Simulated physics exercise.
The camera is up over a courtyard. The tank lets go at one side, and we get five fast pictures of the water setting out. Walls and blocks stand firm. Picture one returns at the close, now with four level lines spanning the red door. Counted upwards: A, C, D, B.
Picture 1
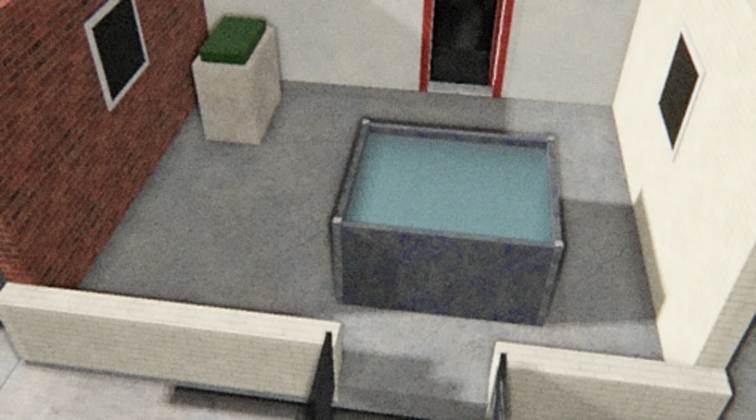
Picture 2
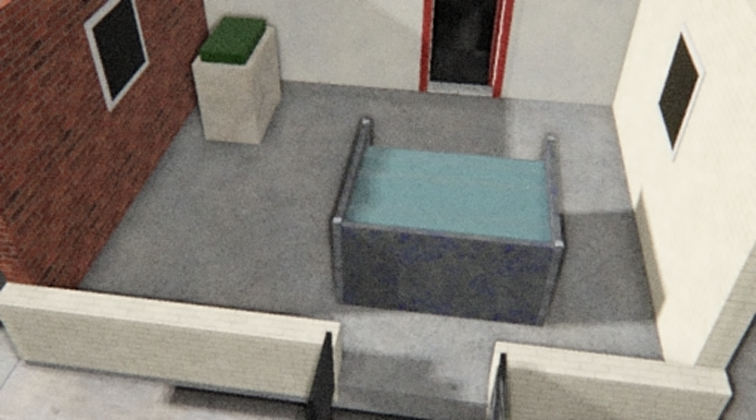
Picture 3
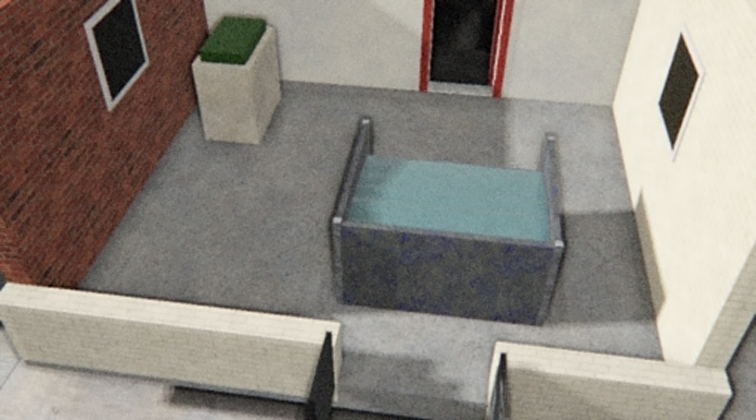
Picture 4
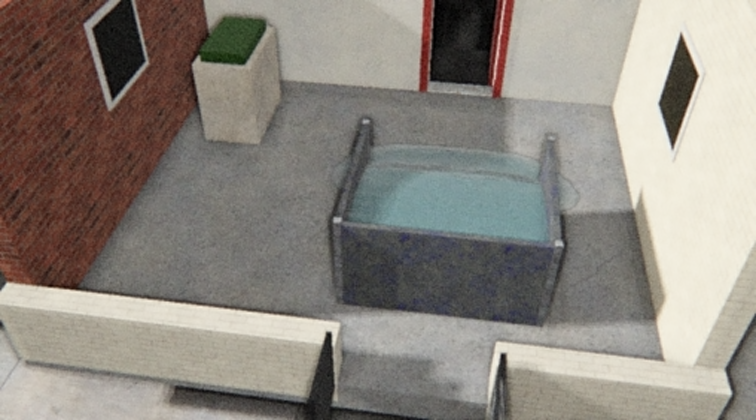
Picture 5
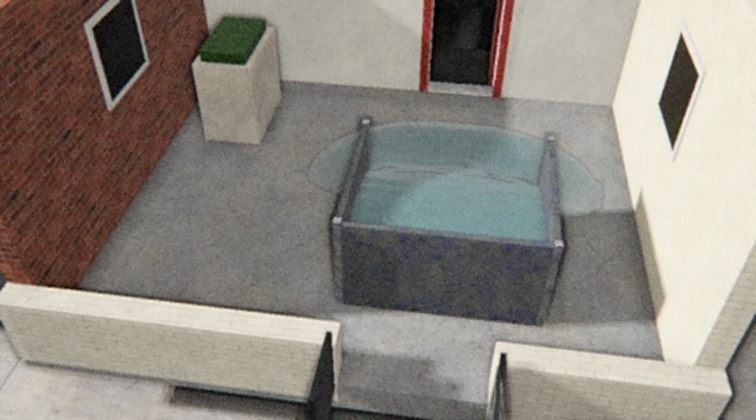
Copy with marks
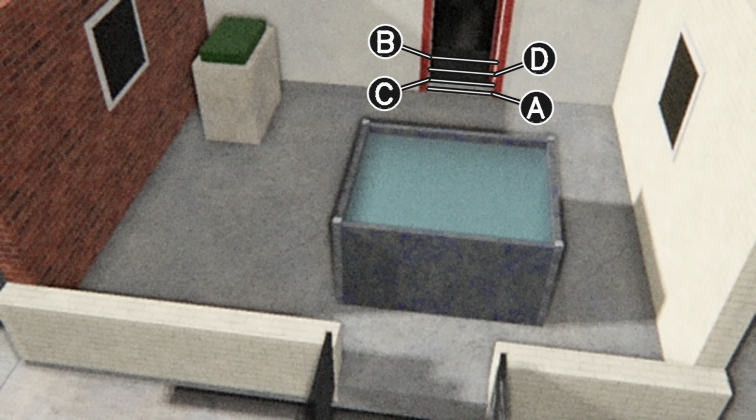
The video shows a square tank of water in a walled courtyard with a red-framed doorway. The tank's back wall disappears, and water flows out through the open side, spreading in a thin, rounded sheet across the grey ground.
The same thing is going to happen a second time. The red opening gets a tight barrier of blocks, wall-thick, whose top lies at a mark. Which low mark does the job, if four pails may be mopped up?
The answer is mark B.
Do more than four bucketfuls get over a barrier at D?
Yes, it does.
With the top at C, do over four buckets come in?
Yes.
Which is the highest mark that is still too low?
D it is.
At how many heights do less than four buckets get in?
One of the four.
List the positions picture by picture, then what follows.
The first picture shows water in the tank at rest, its middle at (451, 185); foot of the red doorway at (460, 94); open gate at (418, 328).
In the second picture, water covers 2 % of the ground, its front hidden from here.
In the third picture, water covers 6 % of the ground, its front hidden from here.
In the fourth picture, water covers 12 % of the ground, its front hidden from here.
The fifth picture shows front seen at (398, 125), 20 % of the ground wet.
On the marked copy, A at (460, 91); B at (463, 59); C at (461, 82); D at (462, 71); from the bottom up A, C, D, B.
For mark A, dozens of bucketfuls pour in.
For mark B, a bucket or two gets in.
For mark C, dozens of bucketfuls pour in.
For mark D, about 13 bucketfuls get in.
